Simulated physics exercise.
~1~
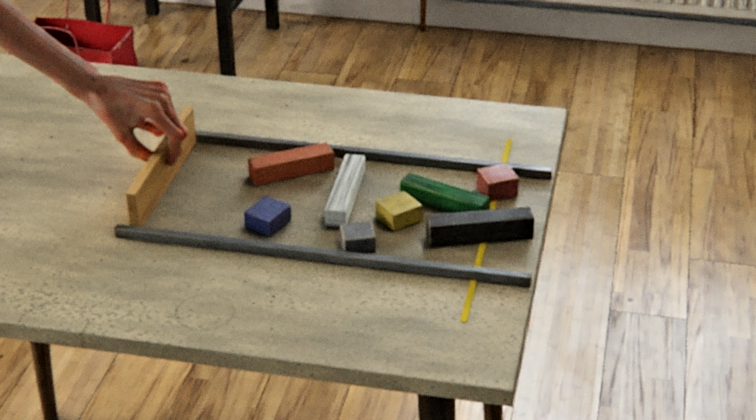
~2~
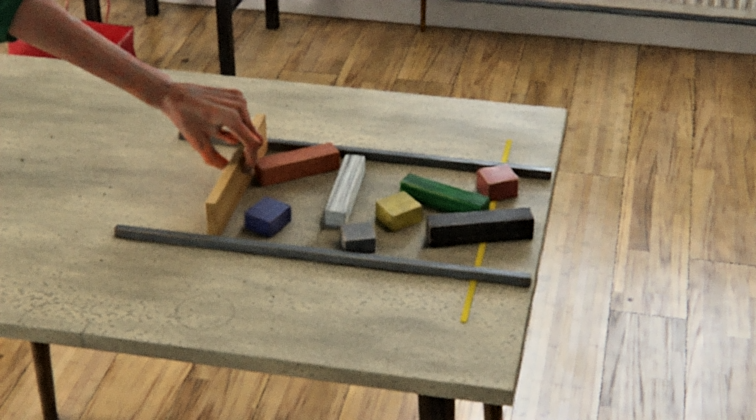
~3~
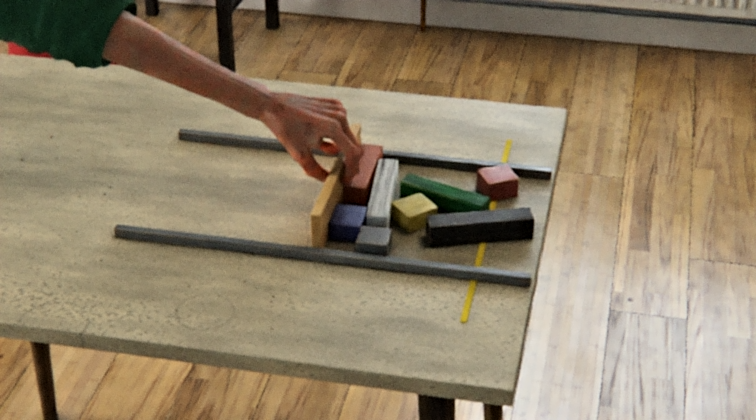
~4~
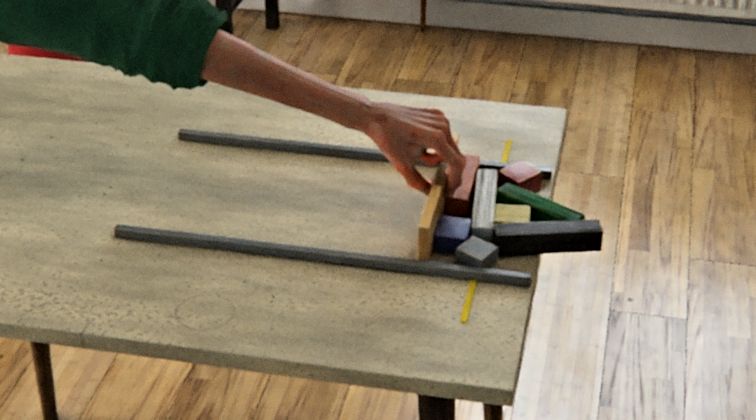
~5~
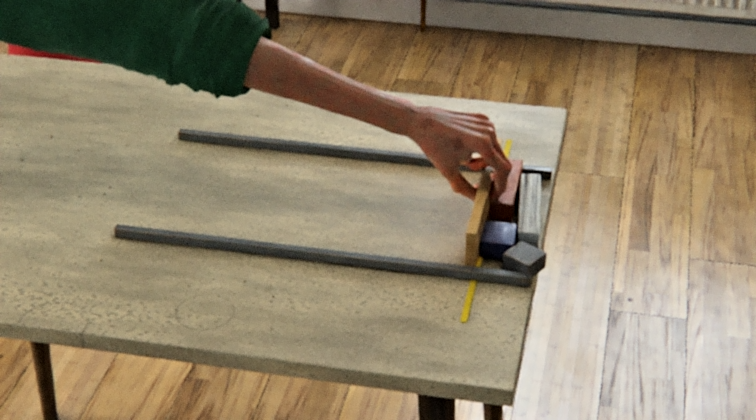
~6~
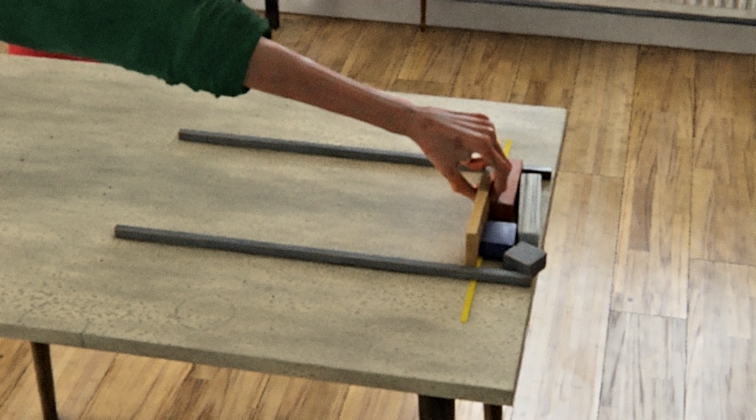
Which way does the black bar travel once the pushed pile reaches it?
The black bar travels to the right, out past the end of the table.
Hand pushing a wooden board rightward along a channel, gathering coloured blocks and bars and sending four off the table's end.
